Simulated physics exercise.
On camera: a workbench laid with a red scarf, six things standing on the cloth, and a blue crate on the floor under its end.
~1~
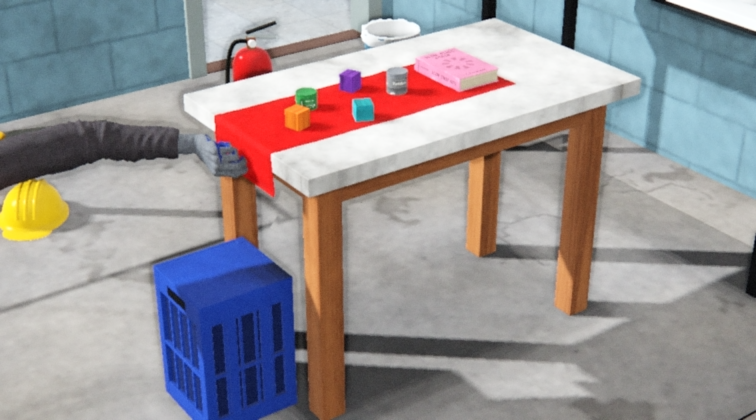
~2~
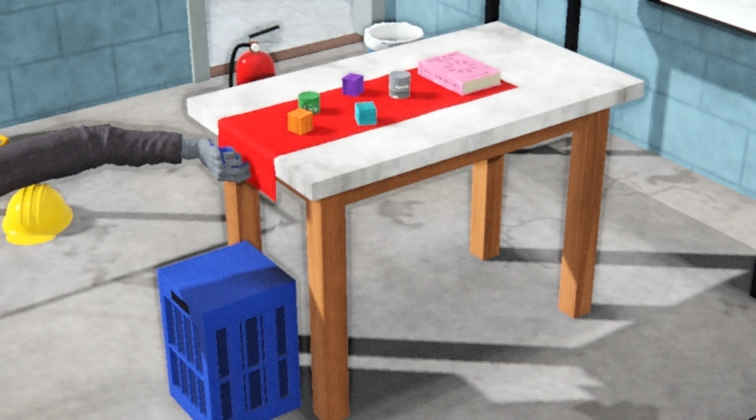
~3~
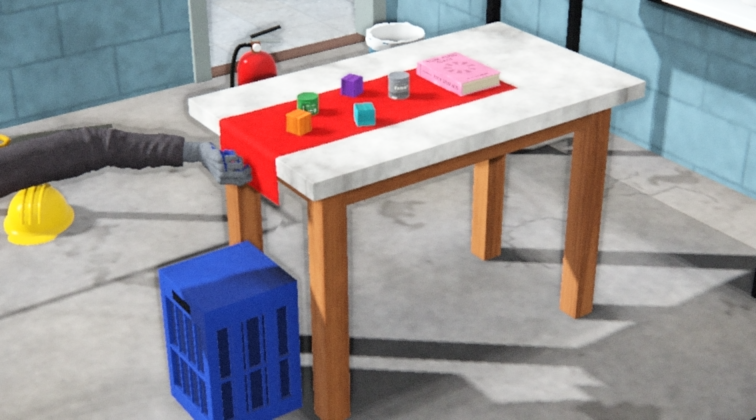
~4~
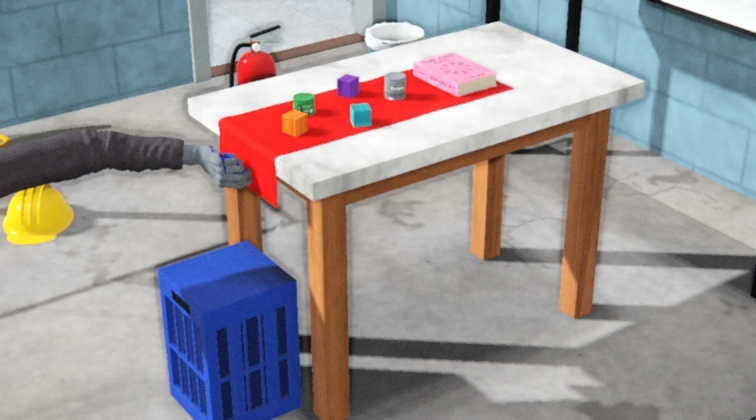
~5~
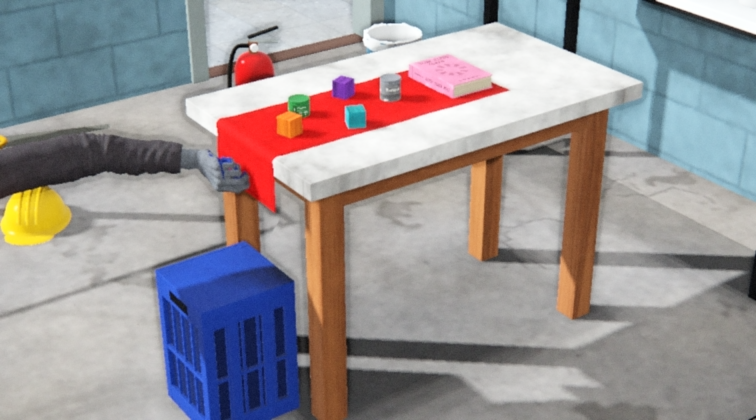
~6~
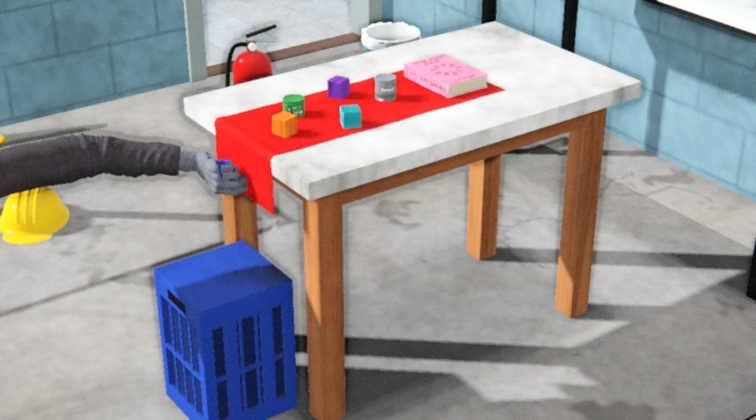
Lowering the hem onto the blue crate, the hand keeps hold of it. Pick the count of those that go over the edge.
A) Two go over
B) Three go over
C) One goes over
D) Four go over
Two go over.
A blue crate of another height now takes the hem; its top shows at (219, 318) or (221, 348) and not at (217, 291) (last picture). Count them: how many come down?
We'd see 3, then 4.
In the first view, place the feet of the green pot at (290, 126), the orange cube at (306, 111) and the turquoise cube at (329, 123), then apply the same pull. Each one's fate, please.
The green pot is off the top, the orange cube is off the top and the turquoise cube is off the top.
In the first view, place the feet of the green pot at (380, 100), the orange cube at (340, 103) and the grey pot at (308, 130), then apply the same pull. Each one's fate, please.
Green pot: Still up. Orange cube: Still up. Grey pot: Off.
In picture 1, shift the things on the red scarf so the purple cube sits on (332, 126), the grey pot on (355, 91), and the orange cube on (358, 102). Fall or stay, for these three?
Here's the result: The purple cube leaves the top, the grey pot remains in place and the orange cube remains in place.
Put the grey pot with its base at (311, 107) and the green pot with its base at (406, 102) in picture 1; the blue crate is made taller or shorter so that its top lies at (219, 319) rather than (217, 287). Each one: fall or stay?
As for the grey pot, it leaves the top; as for the green pot, it holds its spot.
Soon after, hem near (246, 237); orange cube gone.
Then, hem on the crate; orange cube and green pot gone.
At rest, hem on the crate; orange cube and green pot gone. The count of fallen things is two.
